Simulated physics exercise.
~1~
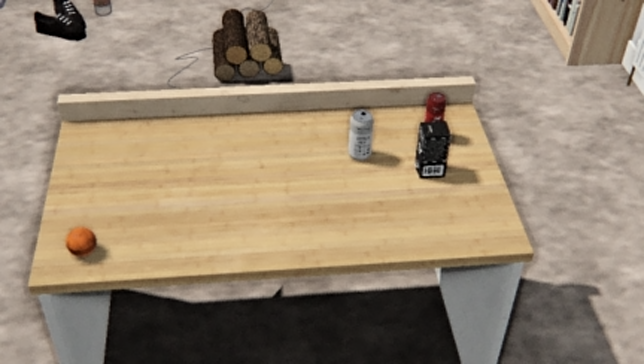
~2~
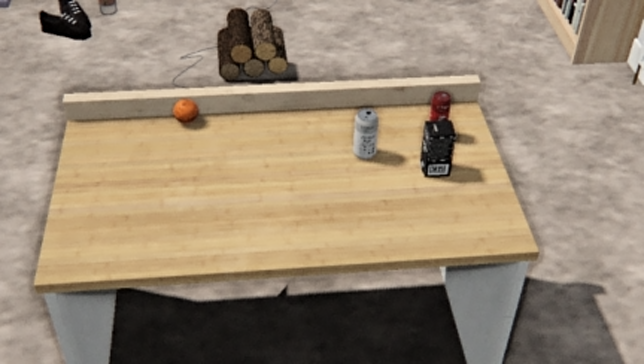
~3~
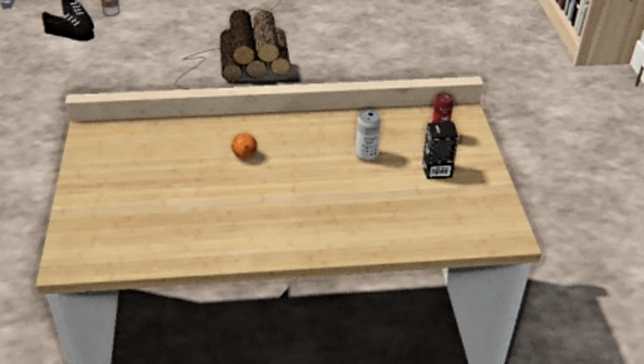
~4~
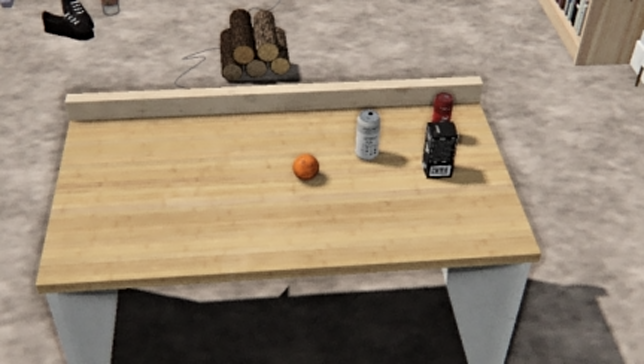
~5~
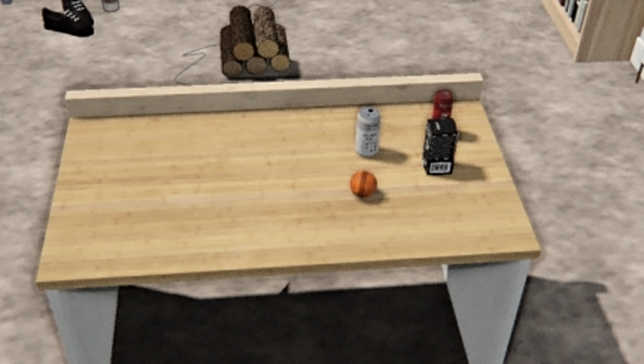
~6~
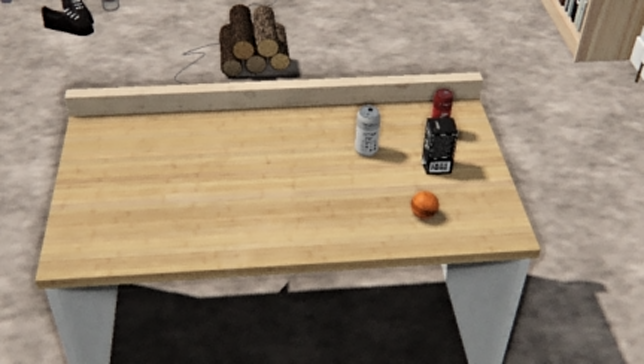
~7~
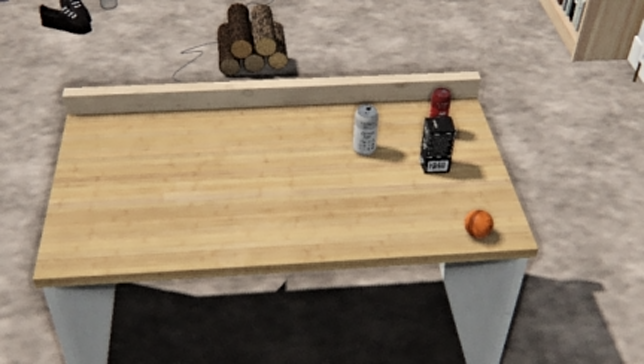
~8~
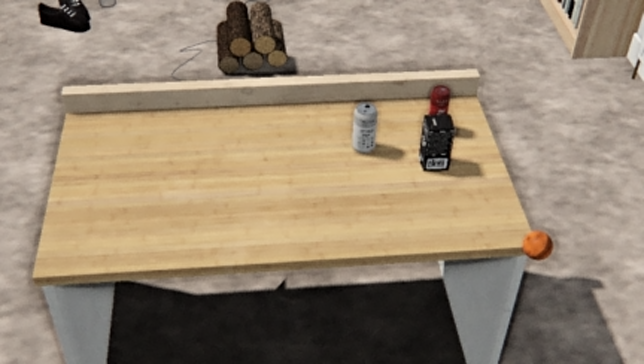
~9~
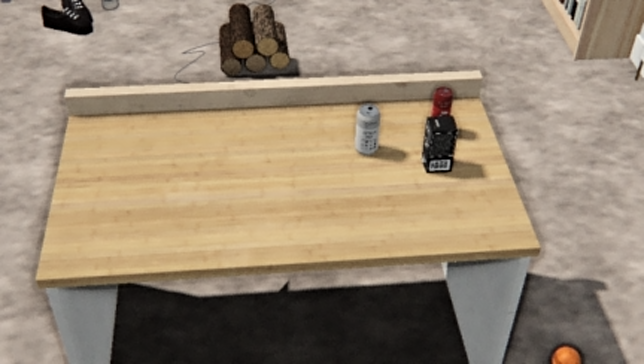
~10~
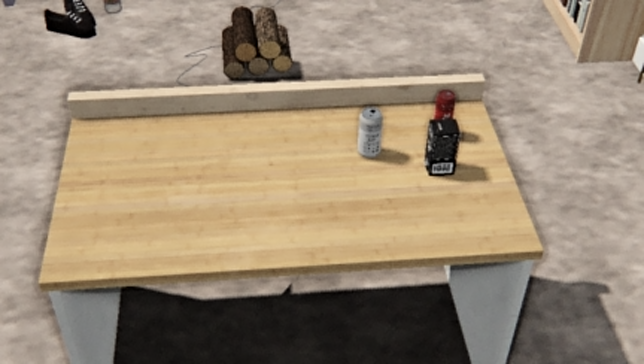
An orange ball sits near the left front of a pale wooden table, seen from above by a slightly swaying camera, with a rail along the far edge and stacked logs on the floor beyond. A white can stands right of centre, with a black carton and a red can behind it farther right. The ball travels up to the rail on the left, then comes back off it and rolls diagonally toward the front right, passing in front of the standing items without touching them. It drops over the right edge to the floor and leaves view, while the three items stay in place.
